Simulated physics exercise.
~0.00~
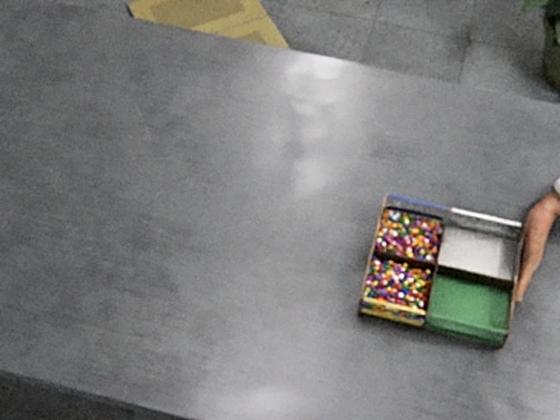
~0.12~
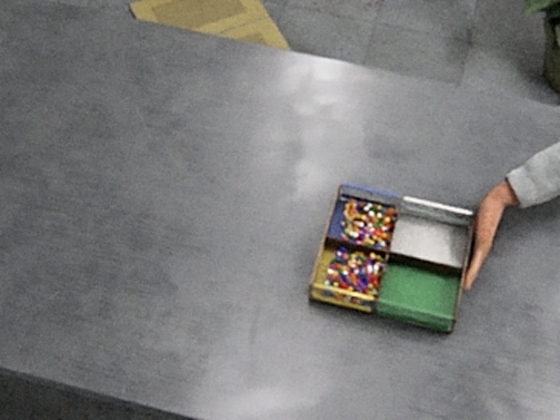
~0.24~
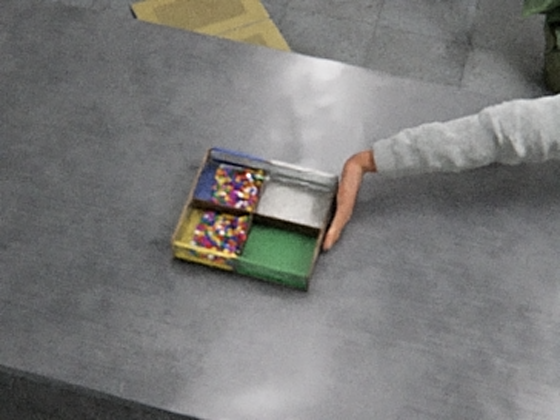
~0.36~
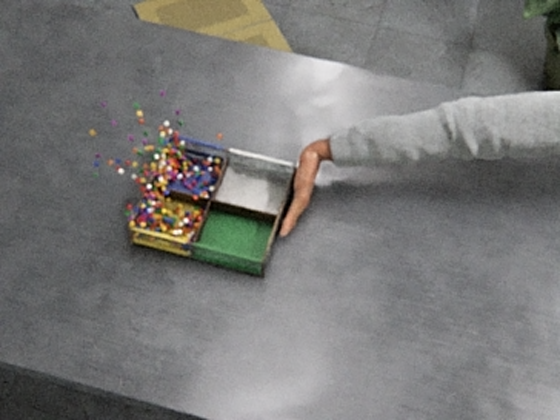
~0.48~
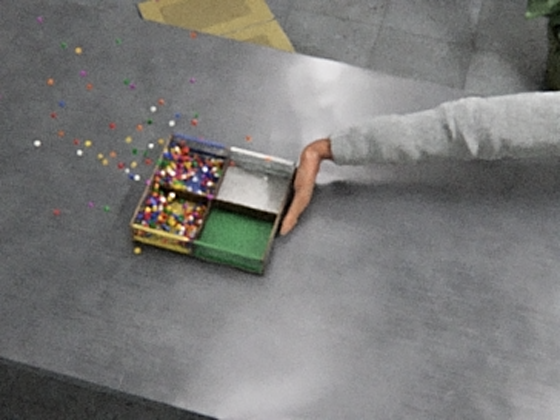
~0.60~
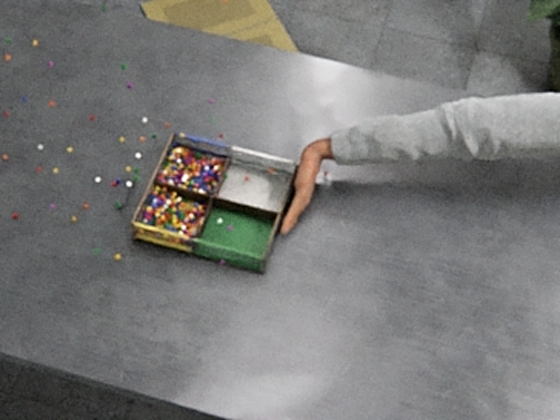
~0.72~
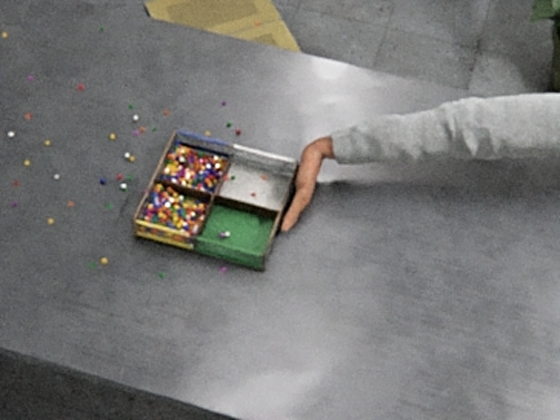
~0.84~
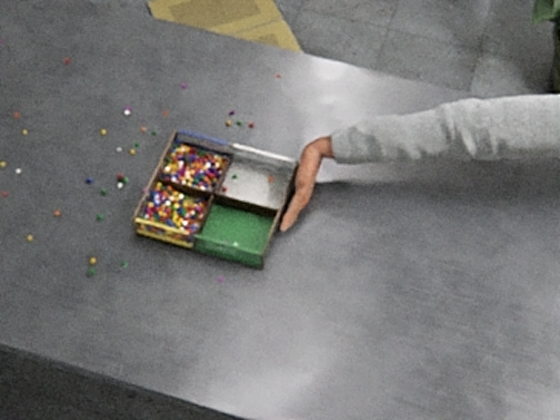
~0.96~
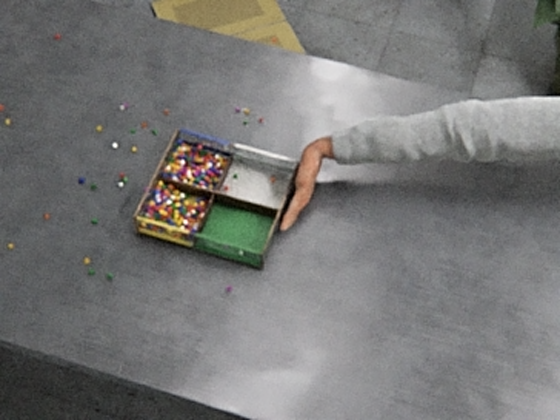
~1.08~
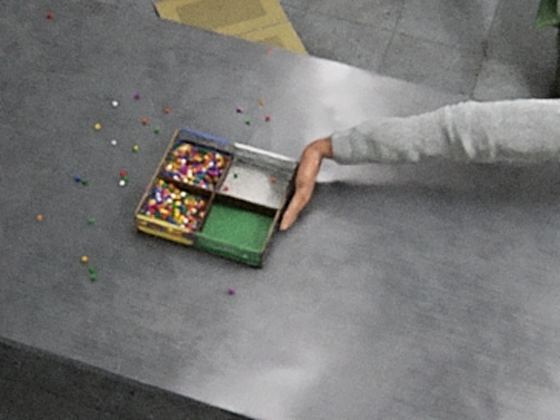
A hand in a pale grey sleeve holds the right side of a shallow, four-part tray on a grey tabletop, seen from above at an angle. Small multicoloured beads fill the blue and yellow compartments on the left, while the white and green ones on the right are empty. The hand slides the tray left across the table, and the beads bunch toward its left side. The tray stops abruptly, and a spray of beads flies up and out to the left. They scatter and bounce over the table, leaving most beads still in the two left compartments.
